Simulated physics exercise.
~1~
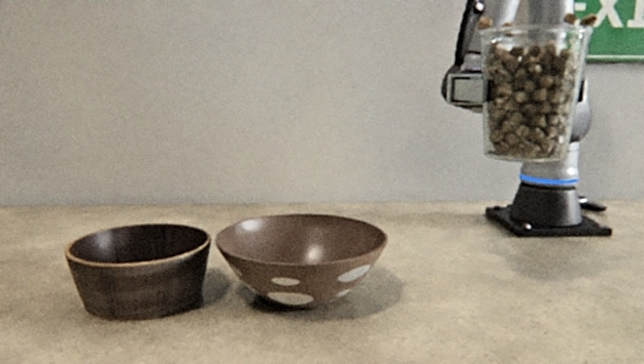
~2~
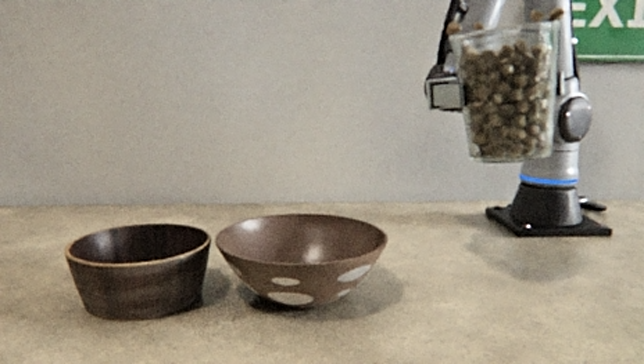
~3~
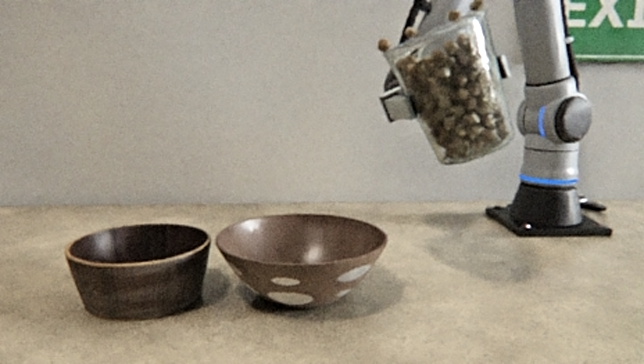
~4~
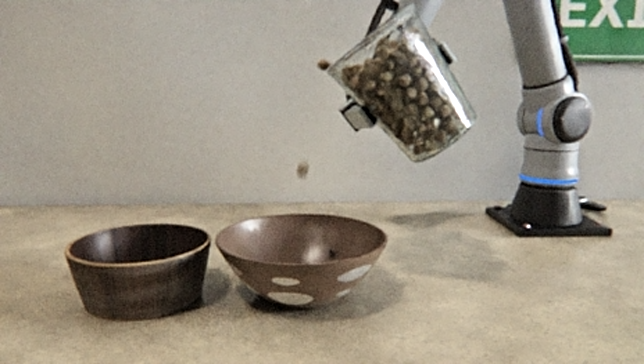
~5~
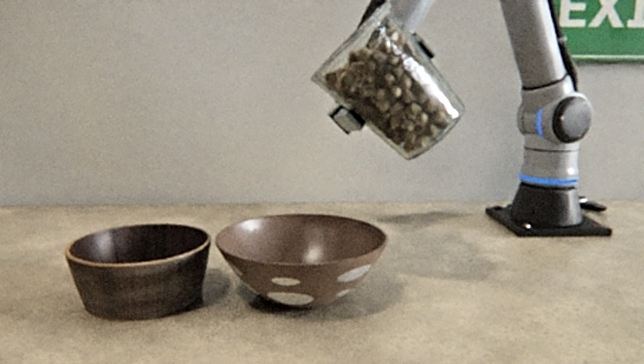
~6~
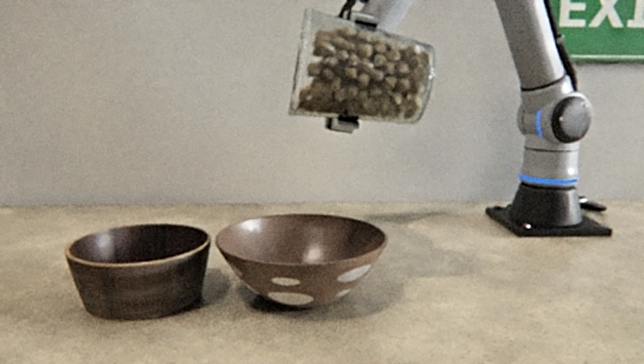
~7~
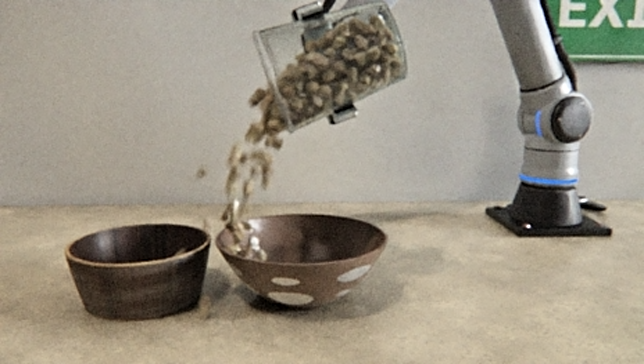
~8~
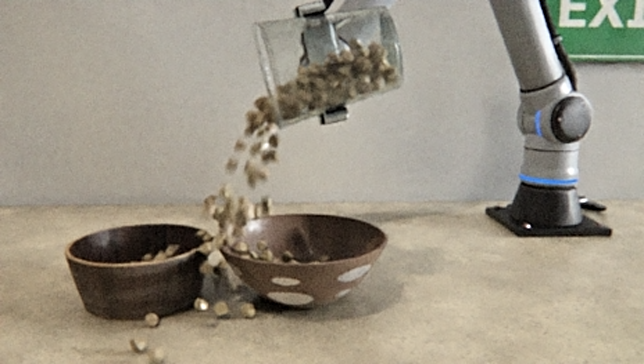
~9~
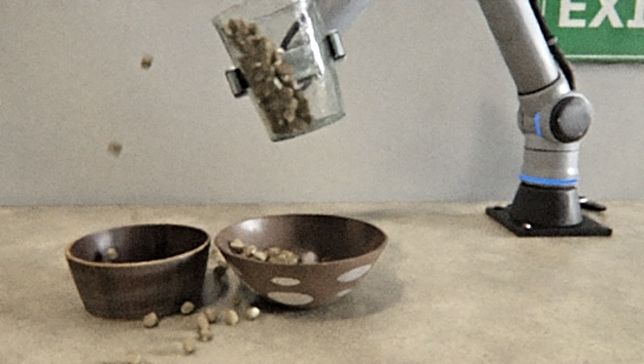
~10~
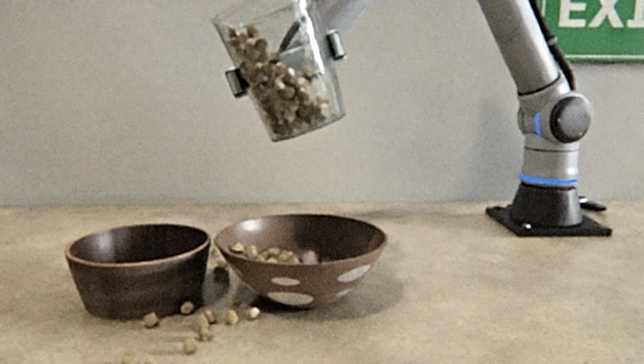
Robot arm carrying a clear beaker of pebbles left, pouring some into two brown bowls, spilling several between them, then tilting back half-full.
